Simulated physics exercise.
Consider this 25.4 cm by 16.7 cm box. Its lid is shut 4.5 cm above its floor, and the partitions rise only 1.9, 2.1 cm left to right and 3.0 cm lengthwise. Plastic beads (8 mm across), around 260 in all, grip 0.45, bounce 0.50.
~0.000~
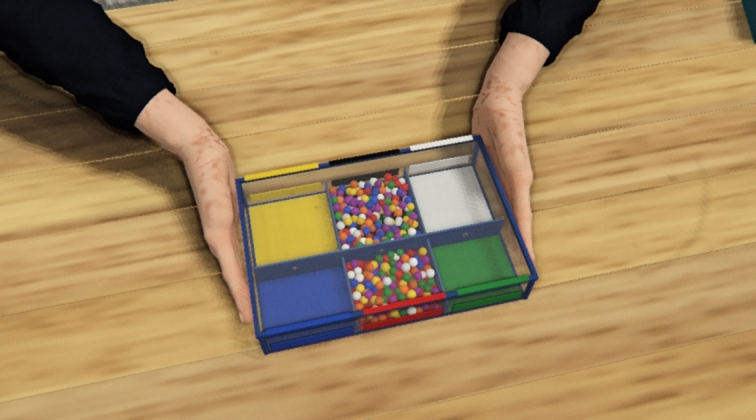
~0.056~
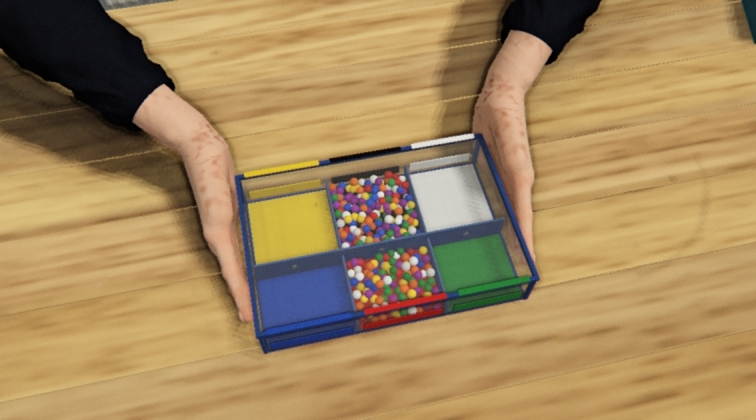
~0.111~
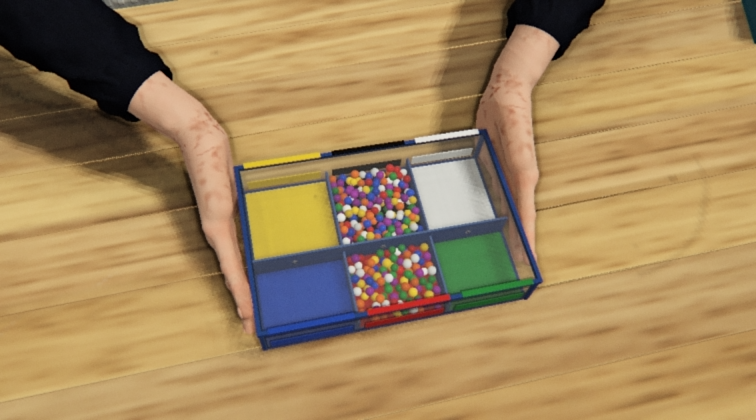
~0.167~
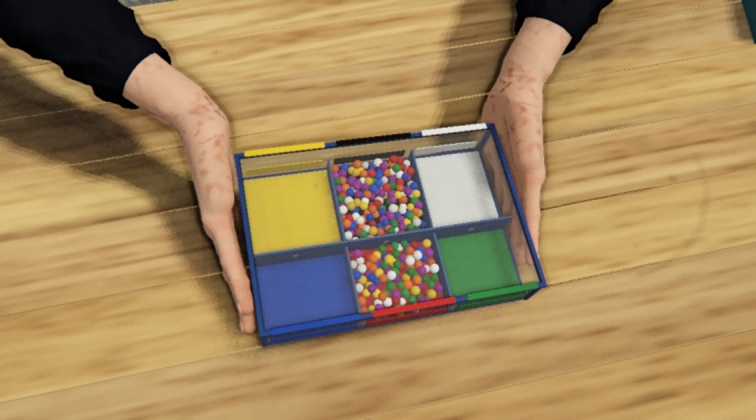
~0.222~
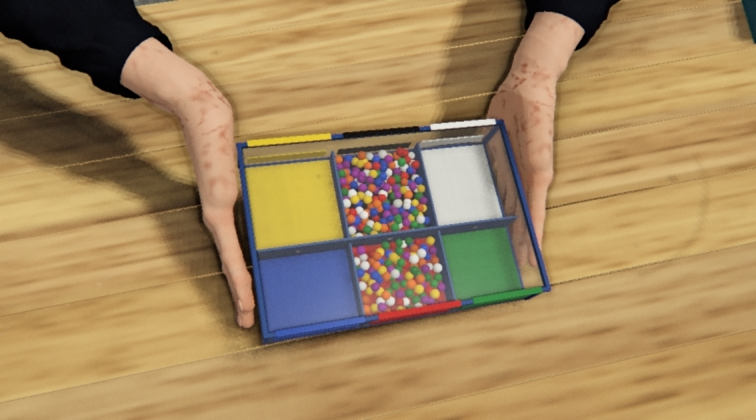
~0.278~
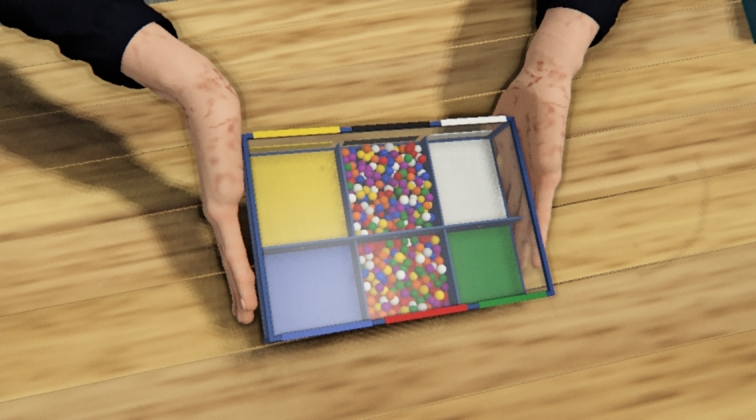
A clear-lidded, shallow box of colored compartments, its middle two filled with multicolored beads, tilts slightly and gradually between two hands on a wooden surface, its view shifting a little while the beads stay in the middle compartments.
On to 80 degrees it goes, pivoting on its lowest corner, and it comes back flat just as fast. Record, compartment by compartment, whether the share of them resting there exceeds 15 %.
Red: Exceeds; blue: Does not exceed; green: Exceeds; yellow: Does not exceed; white: Does not exceed; black: Exceeds.
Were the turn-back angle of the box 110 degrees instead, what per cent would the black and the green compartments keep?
In per cent, black gets 15, green gets 55.
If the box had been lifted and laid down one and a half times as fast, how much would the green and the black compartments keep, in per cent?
The green compartment gets 30 % while the black one gets 25 %.
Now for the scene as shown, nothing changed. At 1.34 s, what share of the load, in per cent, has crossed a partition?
My estimate is some 40 percent.
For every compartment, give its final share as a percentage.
Red: 35 %, blue: 0 %, green: 25 %, yellow: 0 %, white: 10 %, black: 30 %.
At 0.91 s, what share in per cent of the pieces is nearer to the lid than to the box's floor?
Something like 40 percent of the pieces.
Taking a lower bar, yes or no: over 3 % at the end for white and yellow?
As for white, correct, and as for yellow, not so.
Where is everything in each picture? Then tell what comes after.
Box tilt 0 degrees, front corners at (260, 333) and (533, 276); red 40 %, black 60 %, in the first picture.
Box tilt 1 degrees, front corners at (260, 333) and (534, 277), in the second picture.
Box tilt 6 degrees, front corners at (261, 332) and (537, 279), lowest corner right front, in the third picture.
Box tilt 12 degrees, front corners at (264, 332) and (541, 283), lowest corner right front, in the fourth picture.
Box tilt 18 degrees, front corners at (268, 334) and (545, 287), lowest corner right front, in the fifth picture.
Box tilt 24 degrees, front corners at (273, 337) and (549, 292), lowest corner right front; red 40 %, black 60 %. The box's pace is about 110 degrees a second, in the sixth picture.
After 0.91 s, tilt 78 degrees; red 35 %, green 10 %, white 5 %, black 50 %.
After 1.34 s, tilt 32 degrees; red 35 %, green 25 %, white 10 %, black 30 %.
After 1.84 s, tilt 0 degrees; red 35 %, green 25 %, white 10 %, black 30 %.
At rest (2.4 s), red 35 %, blue 0 %, green 25 %, yellow 0 %, white 10 %, black 30 %.
